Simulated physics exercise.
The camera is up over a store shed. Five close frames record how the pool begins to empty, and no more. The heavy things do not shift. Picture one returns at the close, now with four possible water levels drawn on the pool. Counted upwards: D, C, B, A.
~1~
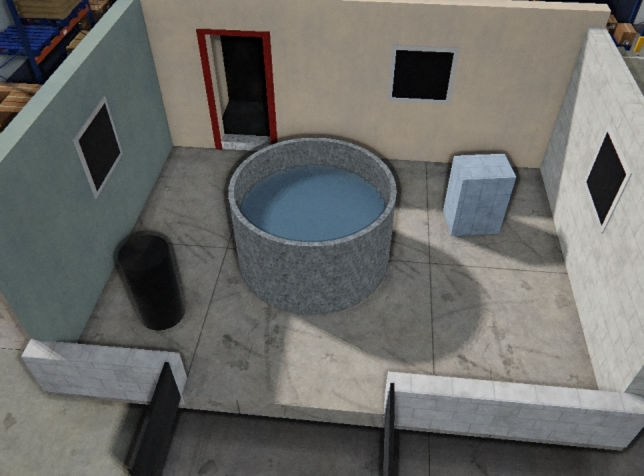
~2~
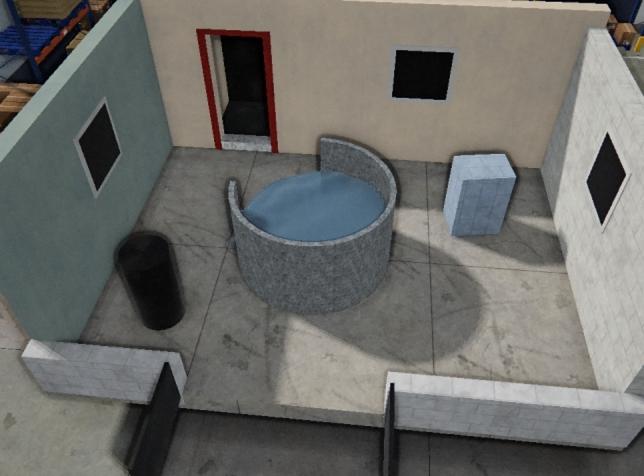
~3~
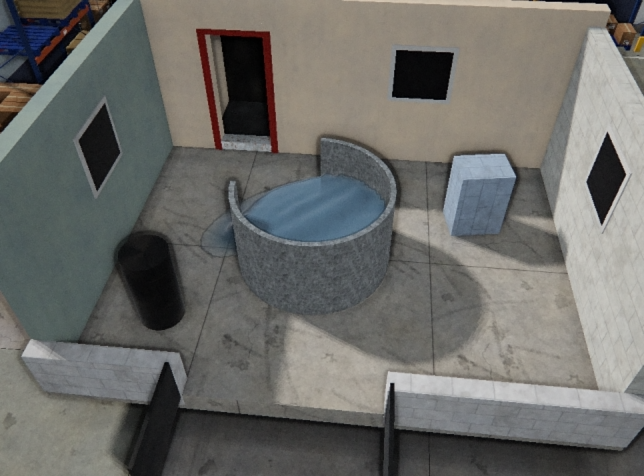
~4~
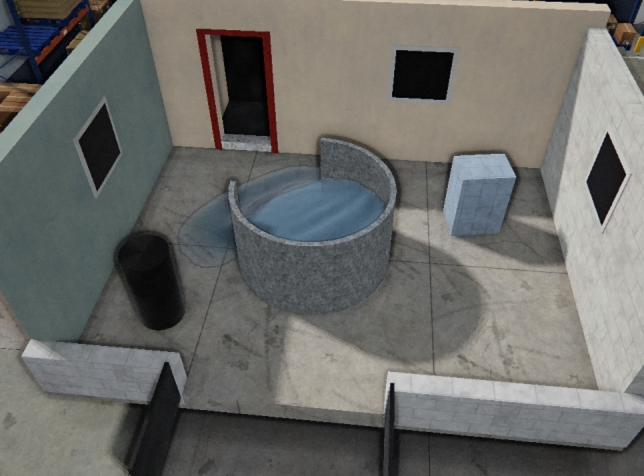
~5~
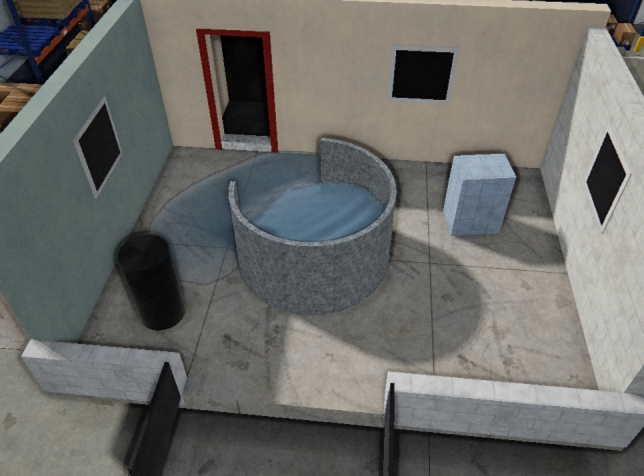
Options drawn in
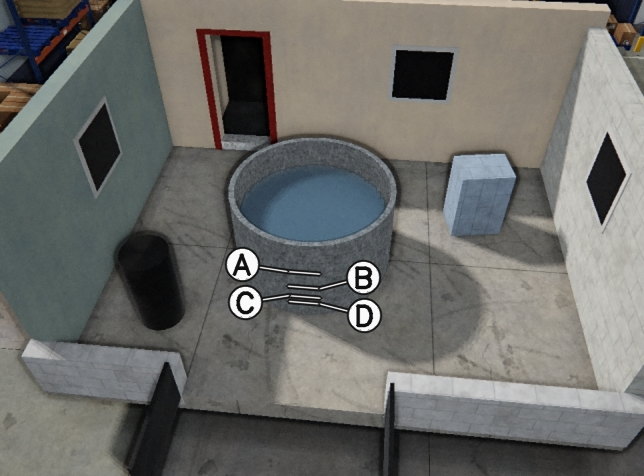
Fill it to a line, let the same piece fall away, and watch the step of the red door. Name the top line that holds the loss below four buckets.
It is C.
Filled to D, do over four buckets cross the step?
No.
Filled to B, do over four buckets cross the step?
Yes, it does.
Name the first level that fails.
That would be B.
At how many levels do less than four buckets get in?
Two of the four.
In white, A at (303, 272); B at (304, 287); C at (304, 296); D at (304, 302); from the bottom up D, C, B, A.
Choosing A, dozens of bucketfuls pour in.
Choosing B, about 11 bucketfuls get in.
Choosing C, a bucket or two gets in.
Choosing D, nothing gets over.
